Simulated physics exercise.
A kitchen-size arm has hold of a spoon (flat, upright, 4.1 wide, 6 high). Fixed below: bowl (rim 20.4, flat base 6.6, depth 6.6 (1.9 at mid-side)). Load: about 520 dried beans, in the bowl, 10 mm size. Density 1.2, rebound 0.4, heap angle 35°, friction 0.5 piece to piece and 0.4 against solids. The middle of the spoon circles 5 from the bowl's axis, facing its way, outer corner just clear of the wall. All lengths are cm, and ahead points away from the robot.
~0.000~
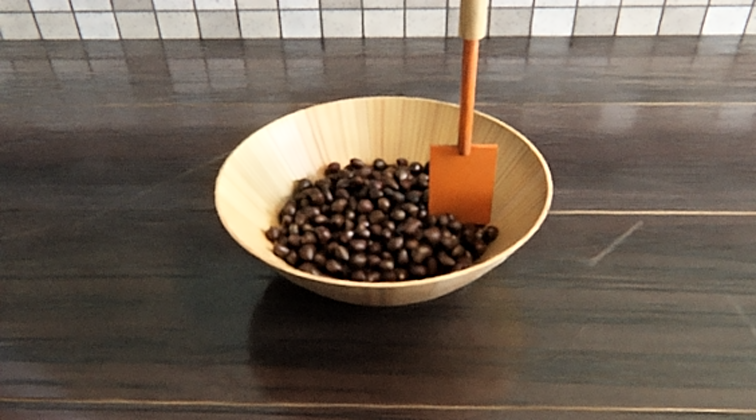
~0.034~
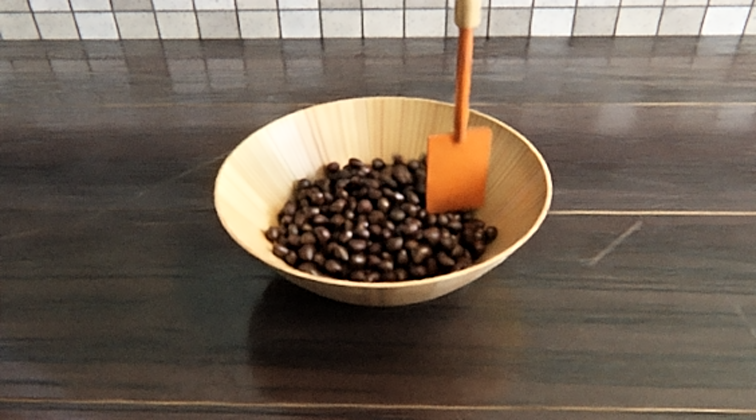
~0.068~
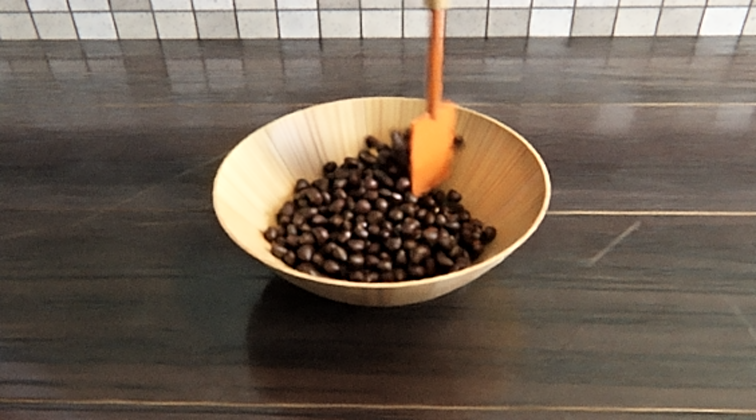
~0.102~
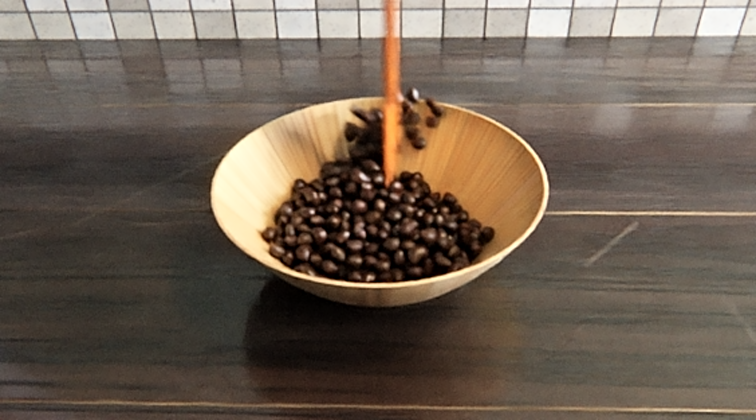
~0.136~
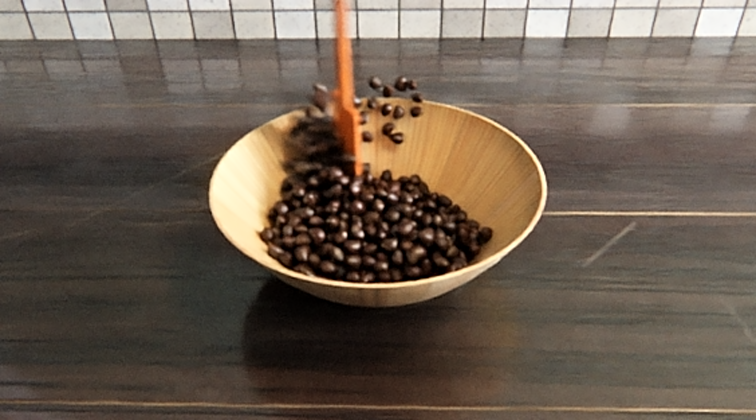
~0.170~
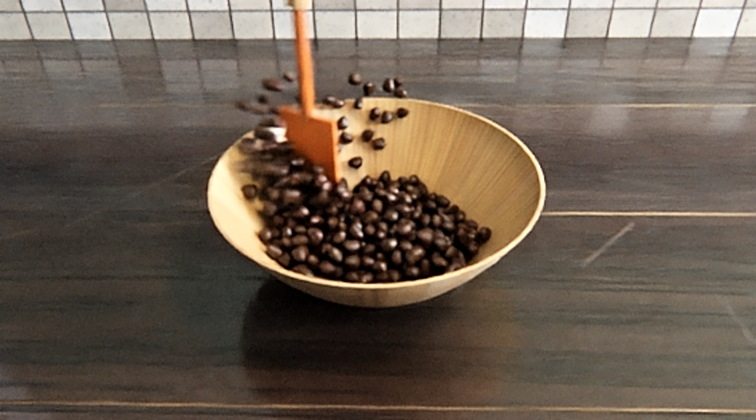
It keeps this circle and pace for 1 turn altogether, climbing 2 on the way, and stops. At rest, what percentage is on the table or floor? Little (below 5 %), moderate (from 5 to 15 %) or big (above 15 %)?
On the table or floor the share is moderate, from 5 to 15 %.
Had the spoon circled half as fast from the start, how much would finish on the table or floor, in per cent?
In that case some 0 per cent.
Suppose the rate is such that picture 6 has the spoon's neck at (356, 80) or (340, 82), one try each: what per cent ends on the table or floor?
Some 5 and 5 per cent.
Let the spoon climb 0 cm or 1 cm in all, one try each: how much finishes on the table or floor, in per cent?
Some 25 and 20 per cent.
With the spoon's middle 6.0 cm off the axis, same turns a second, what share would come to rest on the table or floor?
Then about 0 per cent.
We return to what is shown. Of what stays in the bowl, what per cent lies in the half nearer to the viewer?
Roughly 55 per cent.
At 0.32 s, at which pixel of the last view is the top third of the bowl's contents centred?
Around (388, 237).
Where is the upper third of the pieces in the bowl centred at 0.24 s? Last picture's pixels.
Near (337, 235).
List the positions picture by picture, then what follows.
In the first frame, spoon neck at (465, 124), 0° round; upper third of the load around (385, 213), from x 275 to 490, top at y 165; 516 in the bowl.
In the second frame, spoon neck at (461, 111), 15° round; upper third of the load around (386, 211), from x 270 to 490, top at y 160.
In the third frame, spoon neck at (433, 91), 48° round; upper third of the load around (385, 206), from x 270 to 490, top at y 120.
In the fourth frame, spoon neck at (390, 80), 83° round; upper third of the load around (369, 202), from x 270 to 490, top at y 95.
In the fifth frame, spoon neck at (344, 81), 117° round; upper third of the load around (341, 198), from x 265 to 485, top at y 85; 512 in the bowl, 4 in flight or on the tool.
In the sixth frame, spoon neck at (306, 93), 151° round; upper third of the load around (323, 198), from x 240 to 485, top at y 75; 506 in the bowl, 10 in flight or on the tool.
After 0.24 s, 227° round, highest piece 10 above the table; 488 in the bowl, 5 on the table or floor, 23 in flight or on the tool.
After 0.32 s, 302° round, highest piece 12 above the table; 466 in the bowl, 19 on the table or floor, 31 in flight or on the tool.
After 0.56 s, 0° round, highest piece 7 above the table; 463 in the bowl, 53 on the table or floor.
After 1.26 s, 0° round, highest piece 5 above the table; 463 in the bowl, 53 on the table or floor.
At rest, 463 in the bowl, 53 on the table or floor. That is 10 % on the table or floor.
